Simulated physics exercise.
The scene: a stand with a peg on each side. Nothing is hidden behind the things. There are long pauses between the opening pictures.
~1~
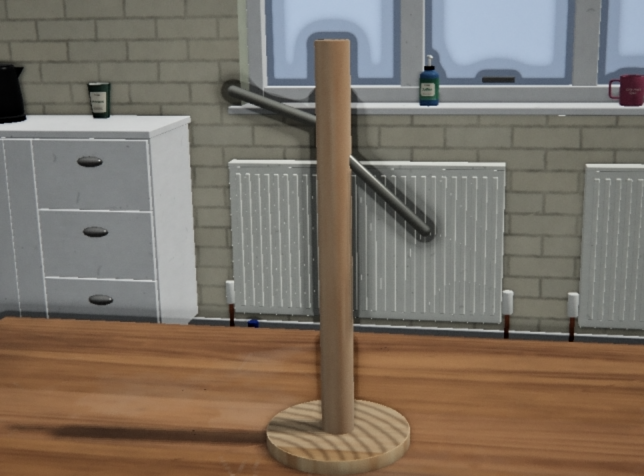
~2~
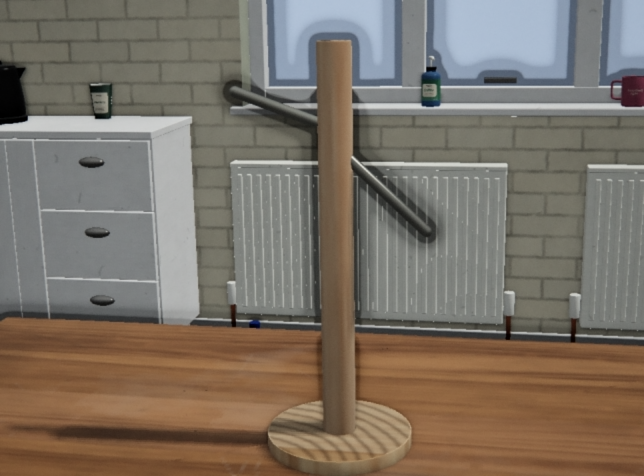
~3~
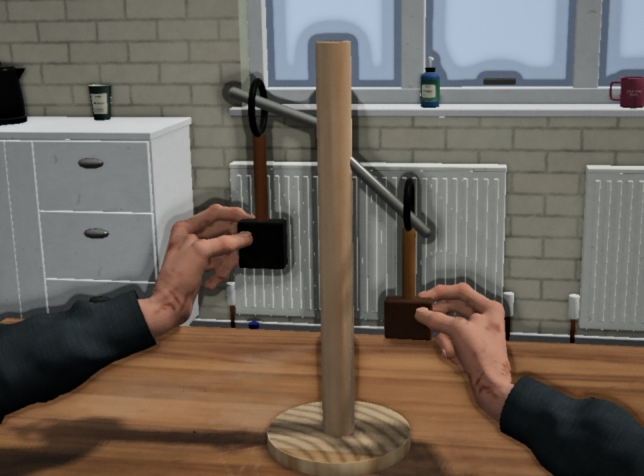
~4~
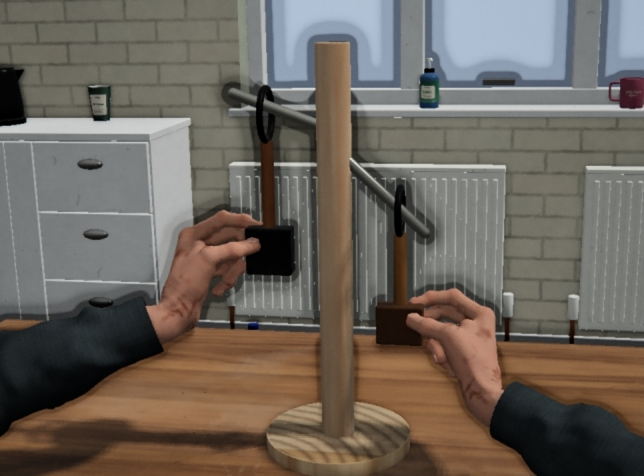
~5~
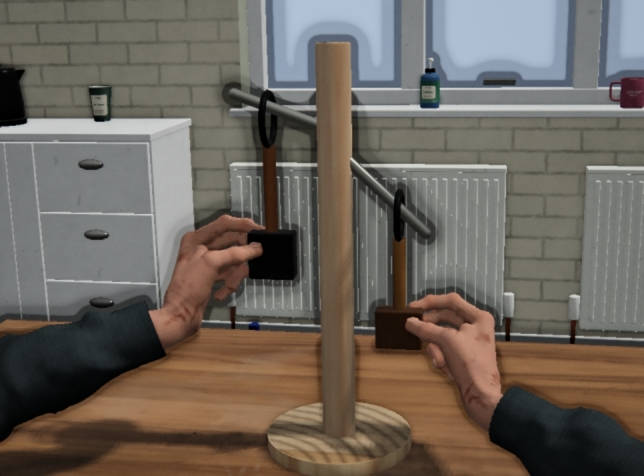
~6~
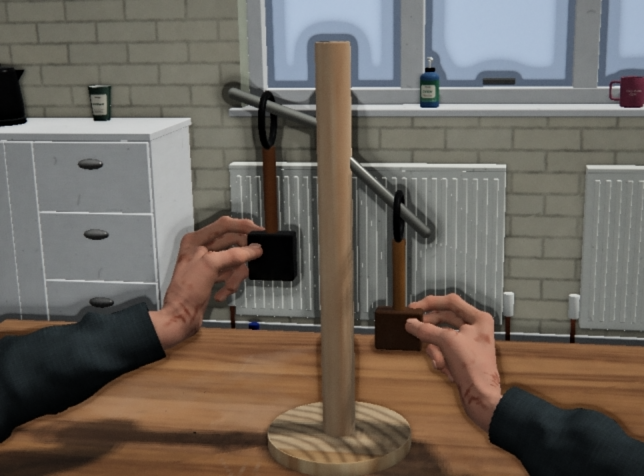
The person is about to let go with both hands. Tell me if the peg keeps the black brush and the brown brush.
As it turns out, the black brush hangs there; the brown brush slips down.
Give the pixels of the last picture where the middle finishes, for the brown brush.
Near (497, 438).
Then, 0.20 s past the last view, black brush at rest near (270, 187); brown brush in the air near (429, 347).
Then, 0.36 s past the last view, black brush at rest near (269, 187); brown brush in the air near (486, 409).
Finally, the black brush remains hooked, near (270, 187); the brown brush drops to the table, near (497, 439).
